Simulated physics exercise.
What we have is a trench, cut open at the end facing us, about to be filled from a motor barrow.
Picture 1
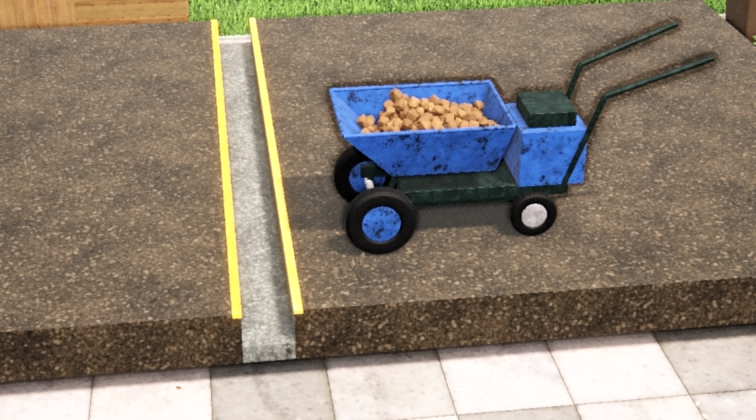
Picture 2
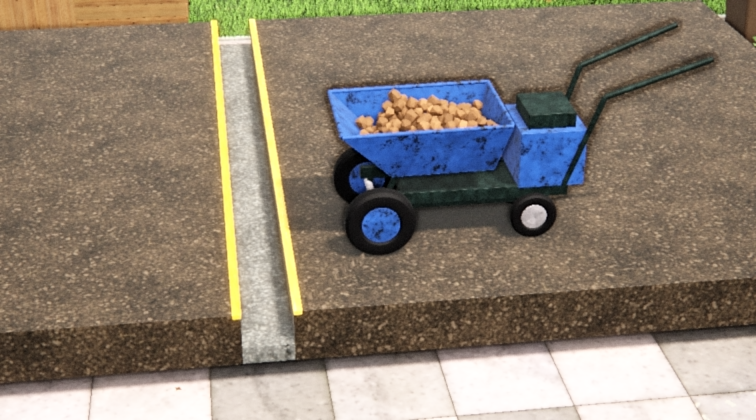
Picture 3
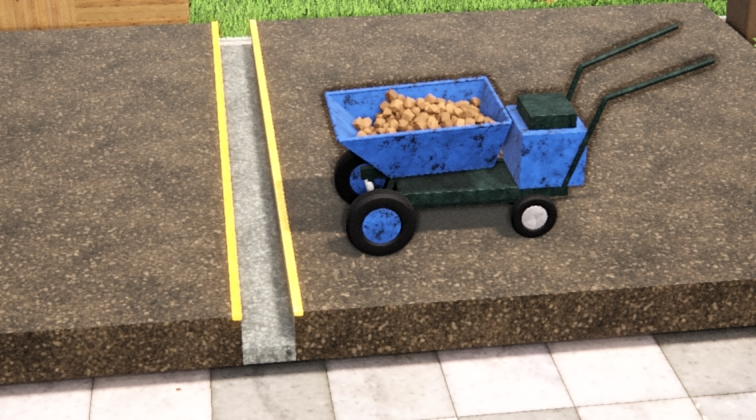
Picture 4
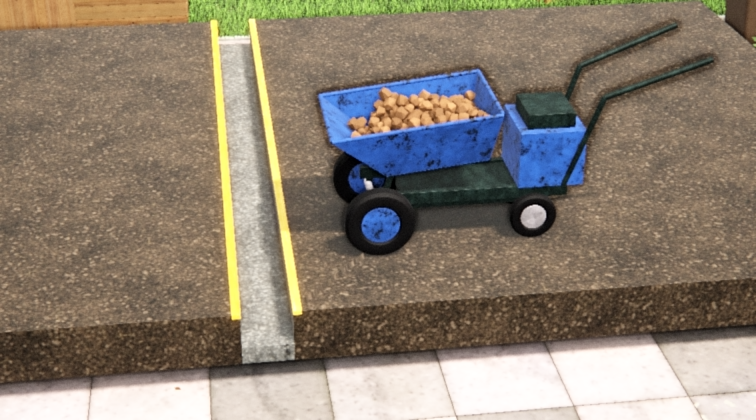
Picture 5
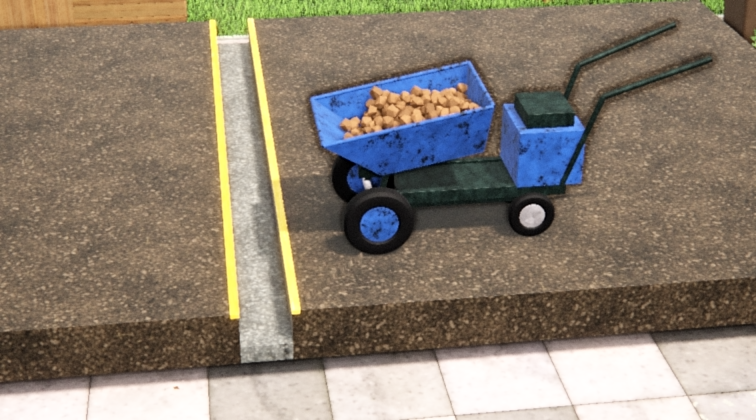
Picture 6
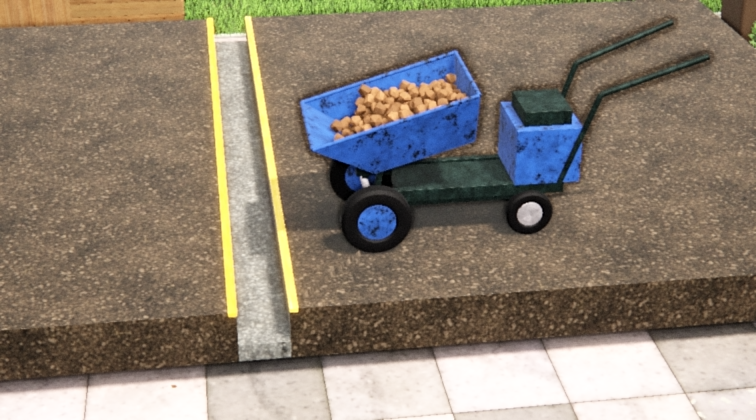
The blue skip on a small motor barrow, heaped with brown clods, sat level at first, then slowly tilted toward the yellow-edged trench on the left, its back end rising while the clods stayed inside.
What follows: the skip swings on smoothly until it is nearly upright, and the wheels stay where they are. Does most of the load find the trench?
In the trench: Over half.
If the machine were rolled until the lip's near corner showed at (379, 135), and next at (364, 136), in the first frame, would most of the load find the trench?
In turn: Over half; most of it.
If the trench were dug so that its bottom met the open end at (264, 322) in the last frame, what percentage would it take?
Close to 40 per cent.
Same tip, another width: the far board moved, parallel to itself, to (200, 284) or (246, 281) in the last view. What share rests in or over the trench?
Roughly 100 per cent, and 40 per cent.
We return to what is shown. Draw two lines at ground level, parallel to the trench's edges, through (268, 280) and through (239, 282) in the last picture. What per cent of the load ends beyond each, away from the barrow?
In turn 70 and 30 in a hundred.
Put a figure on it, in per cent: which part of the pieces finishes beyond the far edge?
It comes to 30 per cent or so.
Just after the last frame, skip tipped steeply; every one in the skip.
A moment on, skip tipped right over; roughly a third in the skip; roughly half in or heaped over the trench; roughly a quarter beyond it; just a few falling.
Further on, skip tipped right over; just a few in the skip; roughly two thirds in or heaped over the trench; roughly a quarter beyond it.
When it is over, skip tipped right over; the larger part in or heaped over the trench; roughly a quarter beyond it.
